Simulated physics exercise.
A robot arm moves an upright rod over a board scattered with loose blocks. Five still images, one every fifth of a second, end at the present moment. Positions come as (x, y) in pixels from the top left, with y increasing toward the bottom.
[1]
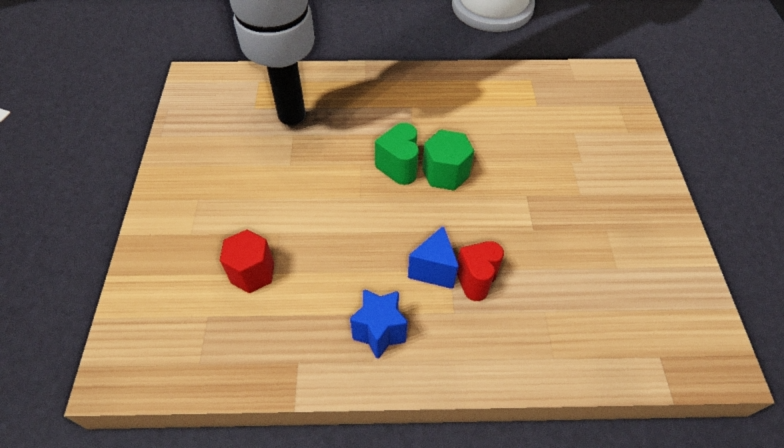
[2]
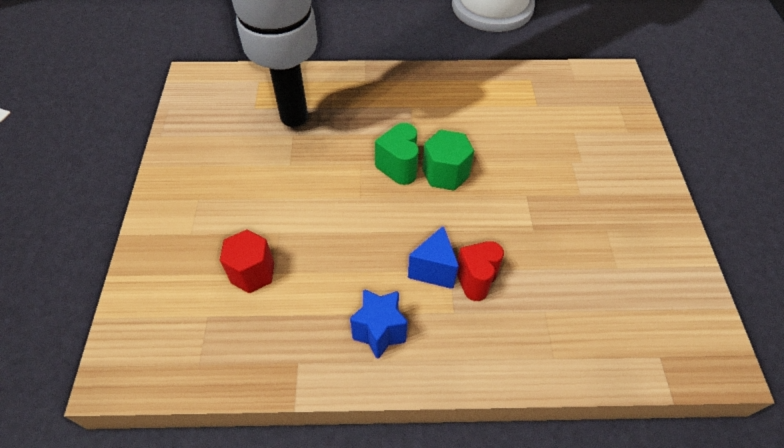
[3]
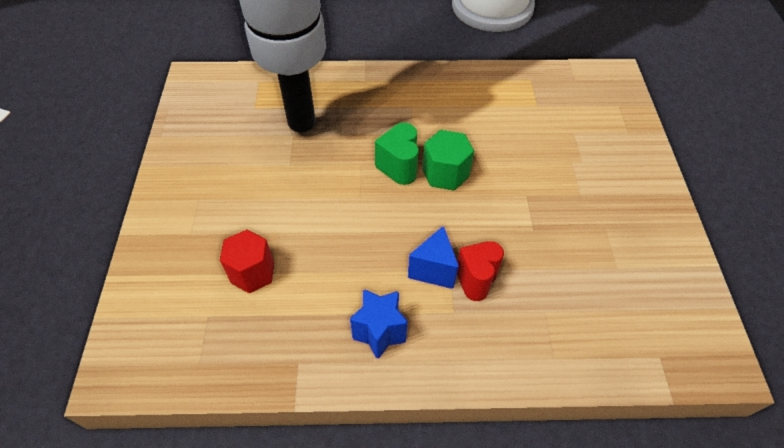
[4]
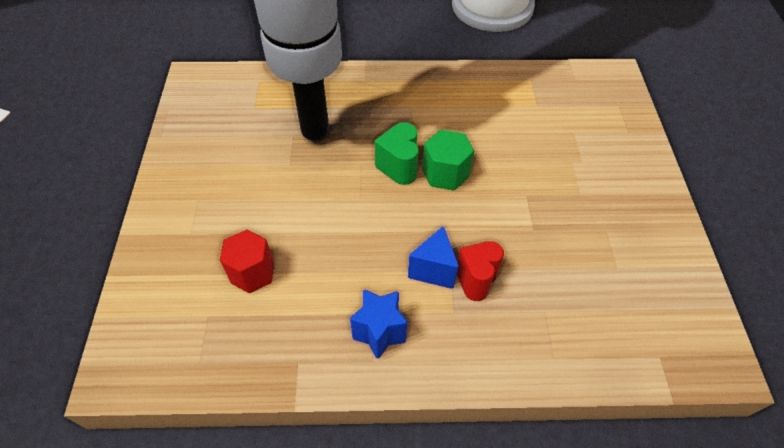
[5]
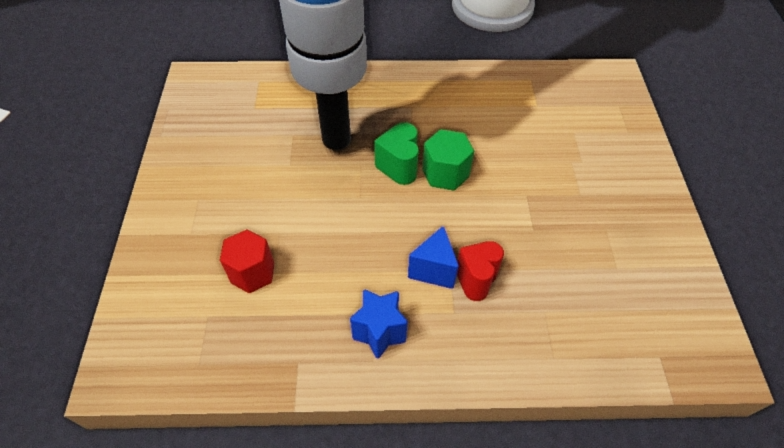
A grey robot arm holding an upright black rod stands over the far left part of a light wooden board, seen from above at an angle against a dark surface. A green heart and hexagonal block sit near the upper middle, a red hexagonal block at left, and a blue triangle, red heart and blue star lower down. The rod slides slightly right and nearer, approaching the green heart, while the blocks and camera stay still.
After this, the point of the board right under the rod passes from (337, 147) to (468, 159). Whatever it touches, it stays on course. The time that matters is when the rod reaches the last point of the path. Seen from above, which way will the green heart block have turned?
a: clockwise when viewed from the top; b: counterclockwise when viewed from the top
a.
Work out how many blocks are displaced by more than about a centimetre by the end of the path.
I predict two.
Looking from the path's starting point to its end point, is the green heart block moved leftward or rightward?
It will end up to the right.
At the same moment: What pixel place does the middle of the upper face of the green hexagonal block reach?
Its top middle: (486, 160).
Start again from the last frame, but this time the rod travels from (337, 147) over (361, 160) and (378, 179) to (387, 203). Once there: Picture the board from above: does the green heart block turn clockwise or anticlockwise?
The green heart block rotates counterclockwise.
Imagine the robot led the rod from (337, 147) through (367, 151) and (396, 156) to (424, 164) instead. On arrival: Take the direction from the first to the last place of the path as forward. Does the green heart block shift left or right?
Sideways, to the right.
What follows on the original path. One third of the way, rod (383, 145); green heart block (407, 142).
Two thirds of the way, rod (427, 149); green heart block (435, 154), turned 35° clockwise; green hexagonal block (481, 157), turned 25° anticlockwise.
At the end, rod (469, 153); green heart block (438, 156), turned 45° clockwise; green hexagonal block (486, 160), turned 35° anticlockwise.
